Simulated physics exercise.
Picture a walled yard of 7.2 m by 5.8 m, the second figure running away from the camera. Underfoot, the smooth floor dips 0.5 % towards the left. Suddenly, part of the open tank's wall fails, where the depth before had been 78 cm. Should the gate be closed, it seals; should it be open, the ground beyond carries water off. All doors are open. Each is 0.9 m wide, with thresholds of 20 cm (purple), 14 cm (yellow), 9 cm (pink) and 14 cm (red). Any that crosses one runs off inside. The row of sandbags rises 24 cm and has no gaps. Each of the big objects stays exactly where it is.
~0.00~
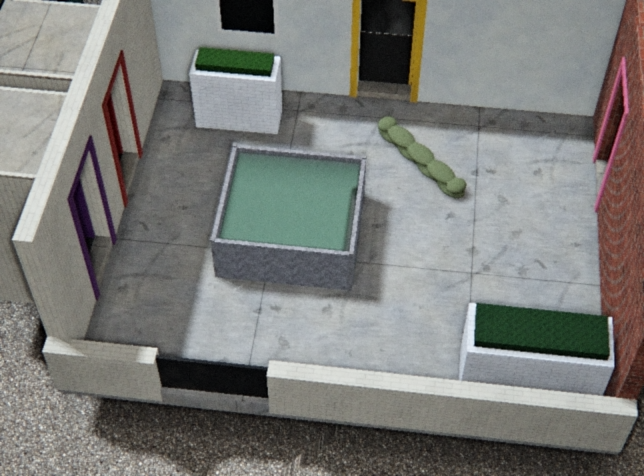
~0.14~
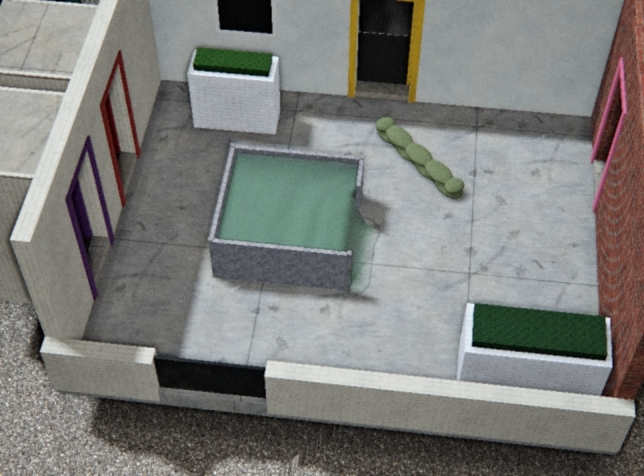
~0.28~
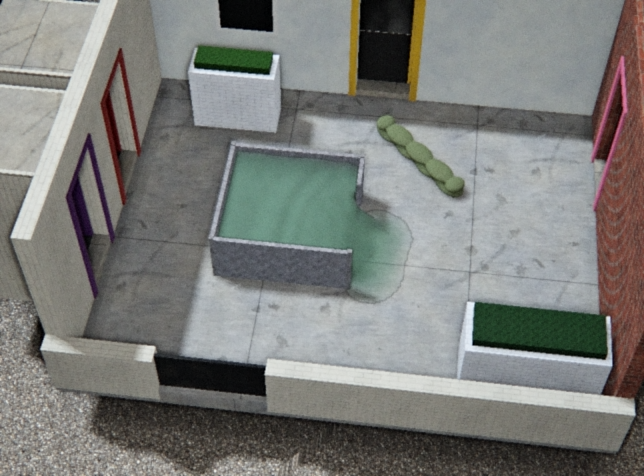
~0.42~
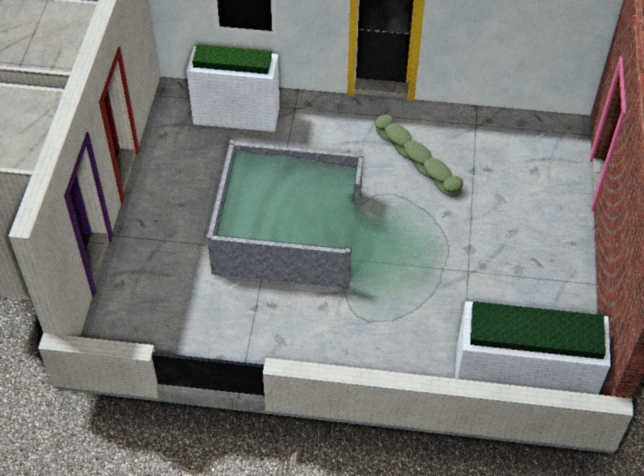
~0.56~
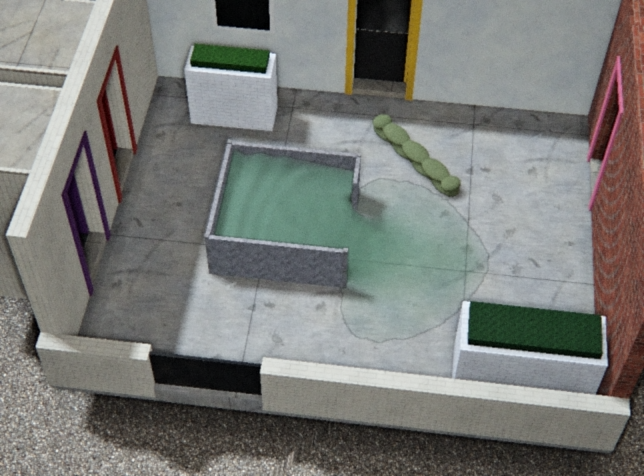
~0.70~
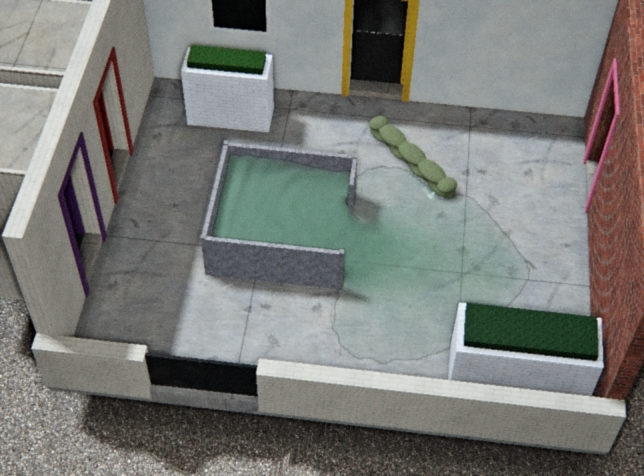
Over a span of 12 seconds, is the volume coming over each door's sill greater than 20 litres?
Result: At the purple door I expect the water to hold within the limit; at the yellow door I expect the water to hold within the limit; at the pink door I expect the water to rise above the limit; at the red door I expect the water to hold within the limit.
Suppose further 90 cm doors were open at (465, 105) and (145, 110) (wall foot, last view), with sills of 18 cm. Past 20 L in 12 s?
Well, the first one ends up on the low side, the second one on the low side.
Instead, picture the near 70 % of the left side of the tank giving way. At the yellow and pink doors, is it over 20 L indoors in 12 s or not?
For yellow, too little; for pink, too little.
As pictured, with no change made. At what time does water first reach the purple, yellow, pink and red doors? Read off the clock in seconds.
The front reaches purple at 5.5 s, yellow at 3.8 s, pink at 1.4 s, red at 7.5 s.
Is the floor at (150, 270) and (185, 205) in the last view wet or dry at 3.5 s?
Untouched, untouched.
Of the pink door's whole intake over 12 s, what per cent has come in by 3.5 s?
I'd put it at about 65 per cent by that point.
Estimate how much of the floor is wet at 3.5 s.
I'd say around 50 % is wet.
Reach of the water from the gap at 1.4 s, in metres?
It comes to some 4.0 metres.
After 1.4 s water covers 35 % of the floor and is deepest (37 cm) near (589, 355); purple door not reached, yellow door not reached, pink door not reached, red door not reached.
After 2.2 s water covers 40 % of the floor and is deepest (41 cm) near (589, 345); purple door not reached, yellow door not reached, pink door 19 cm at the sill, 15 L in, red door not reached.
After 3.5 s water covers 50 % of the floor and is deepest (30 cm) near (524, 416); purple door not reached, yellow door not reached, pink door 14 cm at the sill, 51 L in, red door not reached.
After 7.0 s water covers 85 % of the floor and is deepest (21 cm) near (164, 84); purple door 8 cm at the sill, 0 L in, yellow door 15 cm at the sill, 0 L in, pink door 12 cm at the sill, 71 L in, red door not reached.
After 12.0 s water covers 95 % of the floor and is deepest (11 cm) near (154, 83); purple door 8 cm at the sill, 0 L in, yellow door 7 cm at the sill, 2 L in, pink door 7 cm at the sill, 79 L in, red door 9 cm at the sill, 0 L in.
